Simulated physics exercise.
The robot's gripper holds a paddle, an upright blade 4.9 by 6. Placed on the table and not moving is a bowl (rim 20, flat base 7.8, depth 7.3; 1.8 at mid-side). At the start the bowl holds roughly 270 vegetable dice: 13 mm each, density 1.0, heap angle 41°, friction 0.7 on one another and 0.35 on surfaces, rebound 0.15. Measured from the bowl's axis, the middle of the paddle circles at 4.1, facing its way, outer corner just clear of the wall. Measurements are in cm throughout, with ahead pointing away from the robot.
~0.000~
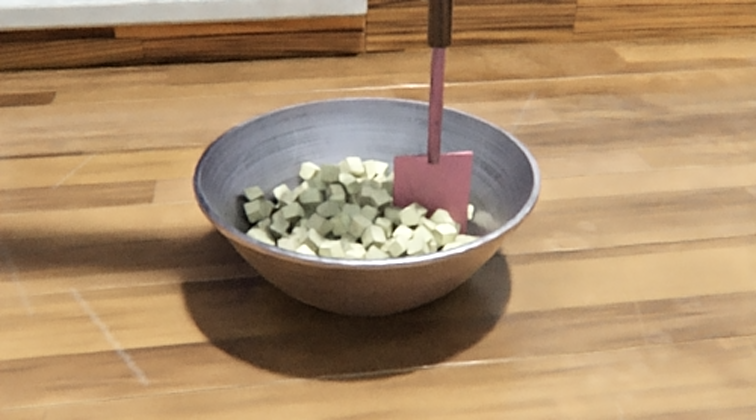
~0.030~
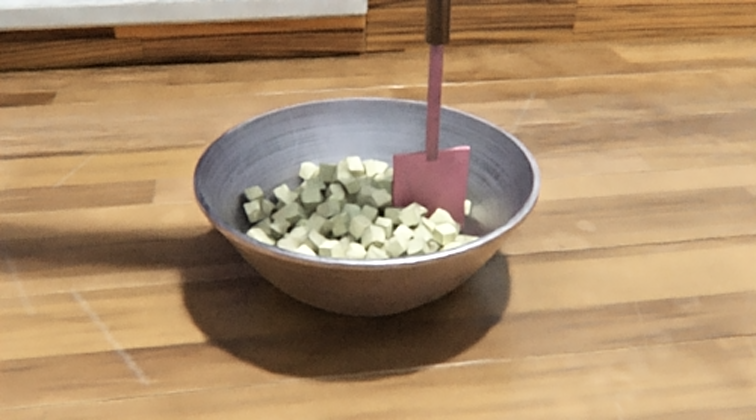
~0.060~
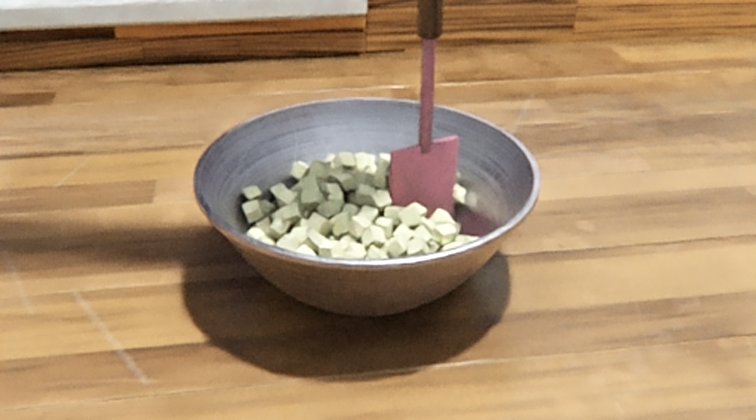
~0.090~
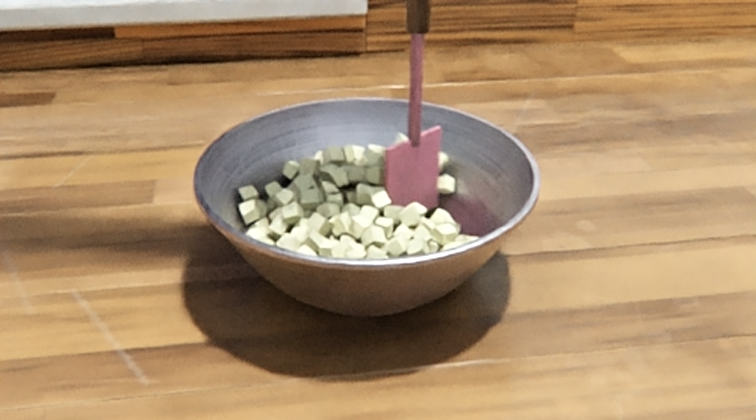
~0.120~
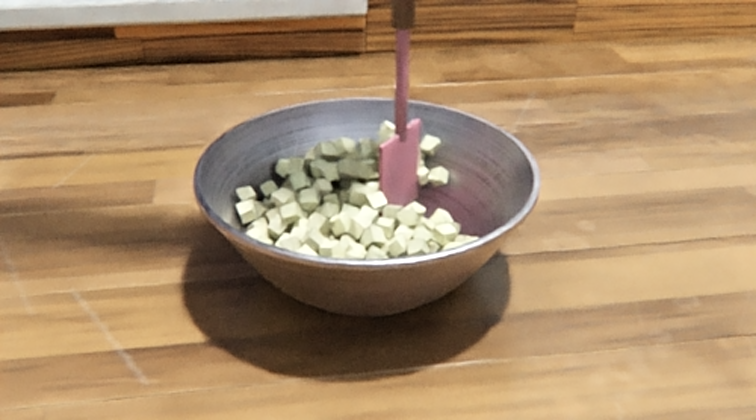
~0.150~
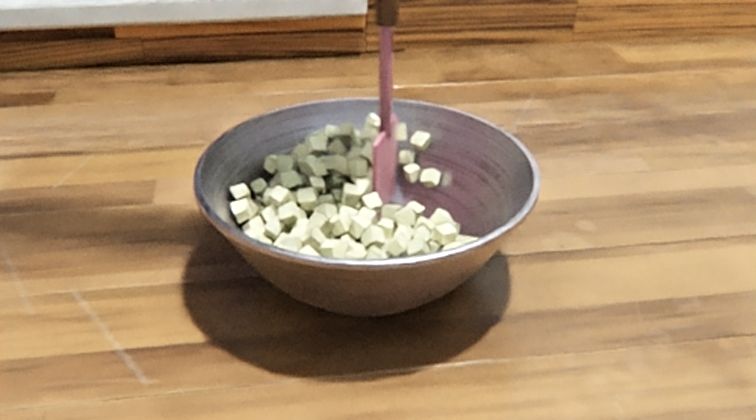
Pink paddle sweeping leftward through pale green vegetable cubes in a metal bowl on a wooden table, pushing them toward the back.
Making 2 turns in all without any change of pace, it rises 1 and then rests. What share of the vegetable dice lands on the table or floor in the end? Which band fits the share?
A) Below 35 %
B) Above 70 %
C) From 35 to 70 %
Option A: Below 35 %.
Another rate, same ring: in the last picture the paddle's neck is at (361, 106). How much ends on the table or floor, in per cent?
About 25 per cent.
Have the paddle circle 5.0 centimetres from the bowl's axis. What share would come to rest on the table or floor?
Around 20 in a hundred.
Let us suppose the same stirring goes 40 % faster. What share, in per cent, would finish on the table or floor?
Estimate: Near 30 in a hundred.
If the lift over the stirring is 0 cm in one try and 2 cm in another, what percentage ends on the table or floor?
Close to 25 and 15 percent, in that order.
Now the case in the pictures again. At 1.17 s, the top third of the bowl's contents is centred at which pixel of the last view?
Around (321, 242).
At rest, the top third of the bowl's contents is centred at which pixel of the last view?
The centre is near pixel (429, 180).
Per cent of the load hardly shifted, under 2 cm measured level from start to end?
Around 5 in a hundred.
After 0.66 s, 323° round, highest piece 10 above the table; 256 in the bowl, 8 on the table or floor, 4 in flight or on the tool.
After 1.17 s, 221° round, highest piece 9 above the table; 220 in the bowl, 40 on the table or floor, 8 in flight or on the tool.
After 1.63 s, 0° round, highest piece 8 above the table; 207 in the bowl, 60 on the table or floor, 1 in flight or on the tool.
After 2.33 s, 0° round, highest piece 8 above the table; 207 in the bowl, 61 on the table or floor.
In the end, 207 in the bowl, 61 on the table or floor. That is 23 % on the table or floor.
